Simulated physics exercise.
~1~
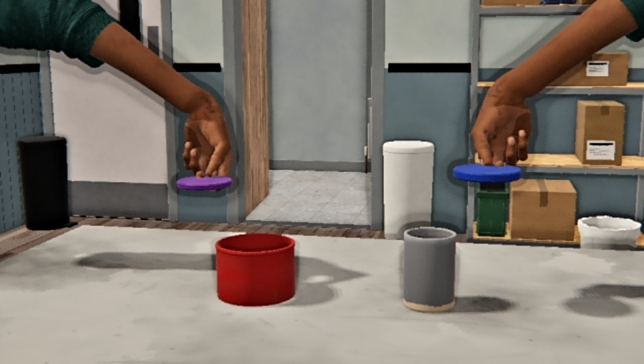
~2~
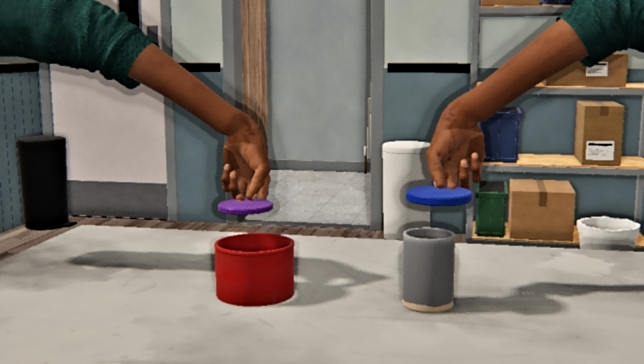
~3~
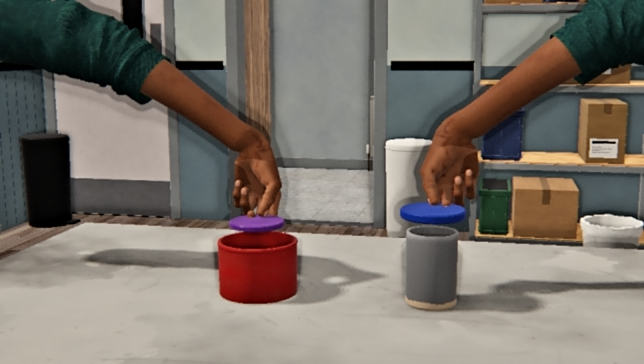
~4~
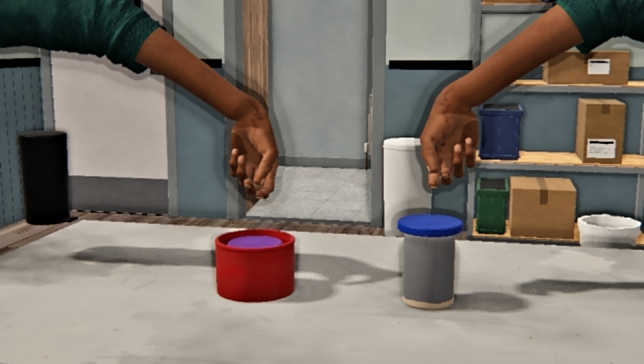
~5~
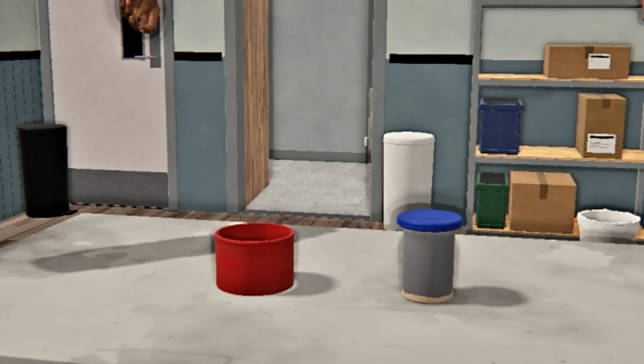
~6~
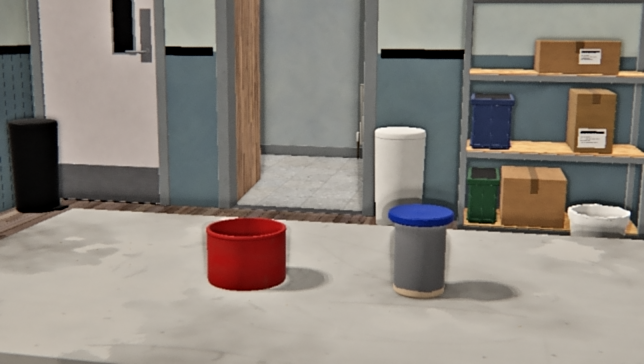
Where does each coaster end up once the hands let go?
The blue coaster rests on the rim of the gray pot, while the purple coaster falls inside the red pot.
We see two hands lower a purple coaster over a red pot and a blue coaster over a gray one, then let go and withdraw. The purple coaster drops inside the red pot, while the blue one stays resting across the gray pot's rim.
